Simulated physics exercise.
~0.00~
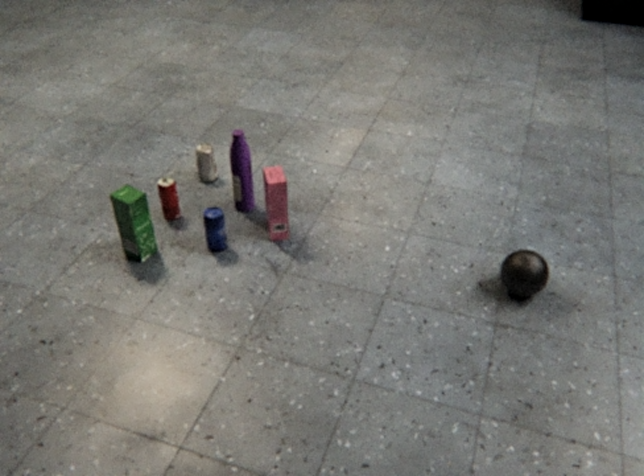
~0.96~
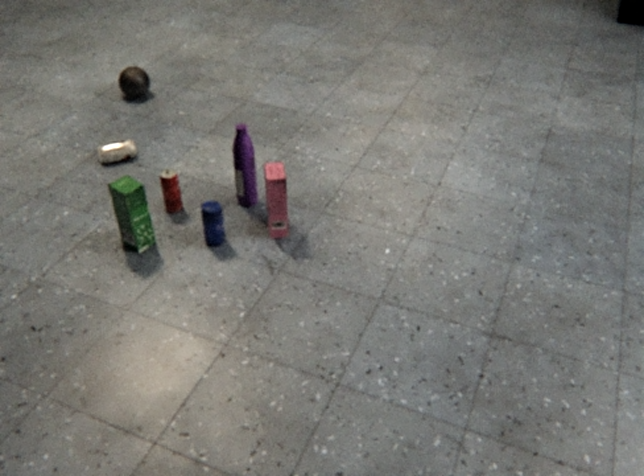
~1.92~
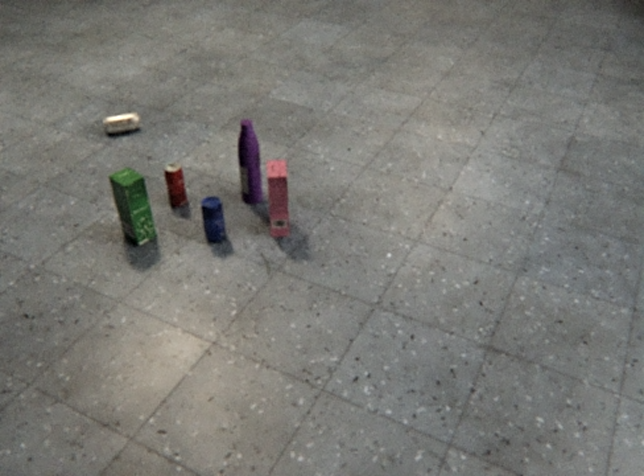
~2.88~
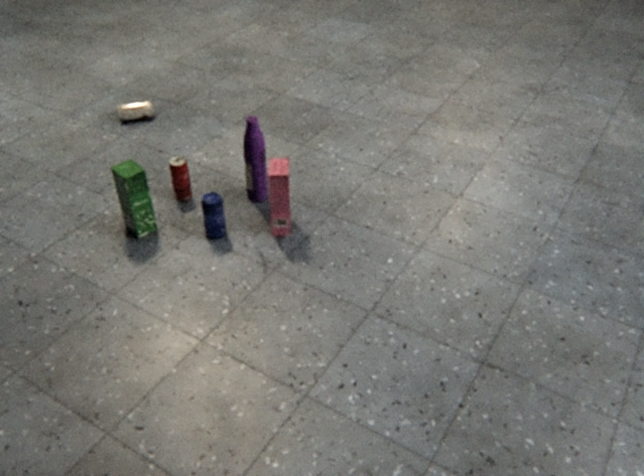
A dark ball rolls across a grey speckled tile floor, seen from above at an angle, toward a loose group of six upright objects on the left. A green carton stands at the left, with a red can and a blue can near it, a purple bottle and pink carton to the right, and a white can at the back. The ball travels leftward to the far side, and the white can ends up on its side. The ball then leaves view while the can shifts farther back. It finally lies behind the other five, still upright, as the view drifts slightly.
